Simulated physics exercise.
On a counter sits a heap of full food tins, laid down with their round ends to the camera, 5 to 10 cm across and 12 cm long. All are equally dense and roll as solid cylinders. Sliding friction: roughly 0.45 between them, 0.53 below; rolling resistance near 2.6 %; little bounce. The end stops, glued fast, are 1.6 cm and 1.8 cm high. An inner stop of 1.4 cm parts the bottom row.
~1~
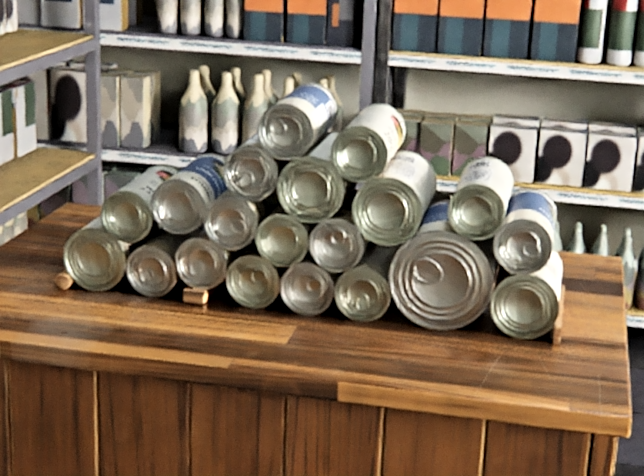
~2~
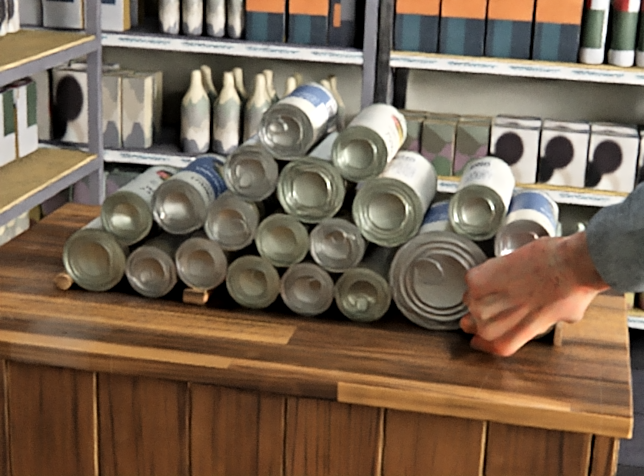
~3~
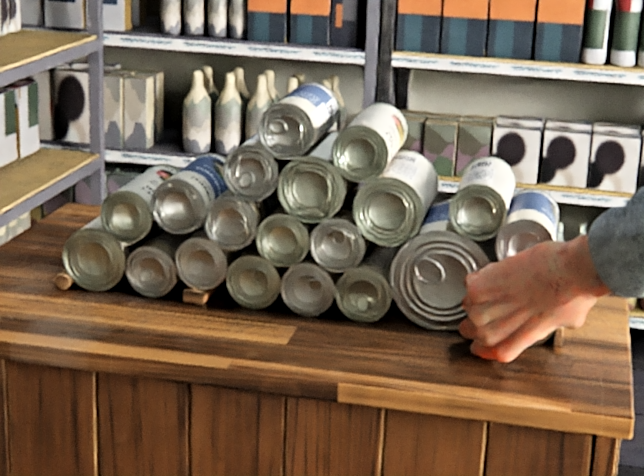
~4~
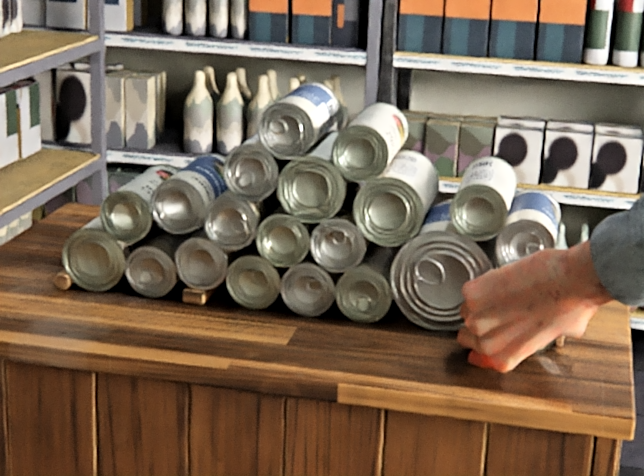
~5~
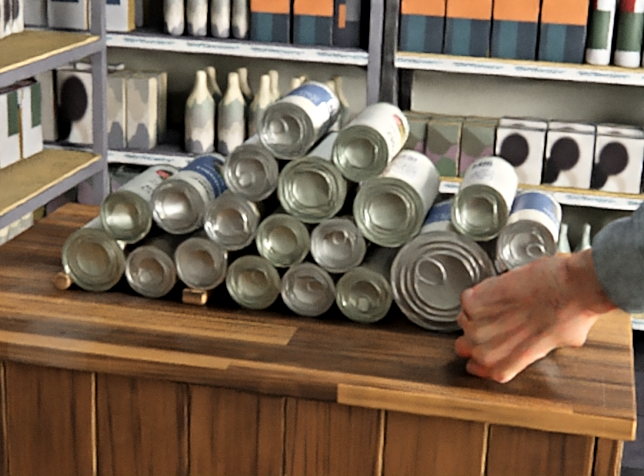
Hand reaching in from the right and drawing the rightmost bottom tin slightly forward from a still stack on a wooden counter.
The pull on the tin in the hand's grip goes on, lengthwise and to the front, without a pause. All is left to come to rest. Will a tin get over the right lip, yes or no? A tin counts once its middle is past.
Yes.
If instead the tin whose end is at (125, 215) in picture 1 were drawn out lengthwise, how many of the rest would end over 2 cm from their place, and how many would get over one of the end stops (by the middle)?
Then 1 and 0.
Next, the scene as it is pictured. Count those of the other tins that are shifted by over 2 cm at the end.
The count is 2.
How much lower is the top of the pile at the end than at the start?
Some 0 cm lower.
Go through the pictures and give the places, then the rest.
In the first picture, 20 tins, 7 on the base, highest (285, 132); left round bar (1.6 cm) (62, 274); right lip (1.8 cm) (558, 327); inner batten (1.4 cm) (193, 291).
In the second picture, the tin in the hand's grip has not moved yet, hidden; the rest still.
In the third picture, the tin in the hand's grip is 1.4 cm out, hidden; the rest still.
In the fourth picture, the tin in the hand's grip is 3.6 cm out, hidden; the rest still; bottom ones (93, 260) (151, 272) (253, 283) (307, 290) (363, 296) (442, 282) hidden.
In the fifth picture, the tin in the hand's grip is 6 cm out, hidden; the rest still.
Another 0.19 s on from the last picture, 1 now displaced over 2 cm; not one over the end stops; the one last seen at (479, 212) 0.6 cm right.
Another 0.33 s on from the last picture, 2 now displaced over 2 cm; not one over the end stops; the one last seen at (479, 212) 5 cm right and 3.8 cm down.
Another 0.41 s on from the last picture, 2 now displaced over 2 cm; not one over the end stops; the one last seen at (479, 212) 8 cm right and 5 cm down.
Another 0.66 s on from the last picture, 2 now displaced over 2 cm; 1 over the right lip; the one last seen at (479, 212) 19 cm right and 13 cm down.
At rest 0.9 s after the last picture, 2 moved over 2 cm; 1 over the right lip; the one last seen at (479, 212) fallen off to the right; top of the pile 21 cm high, from 21 cm.
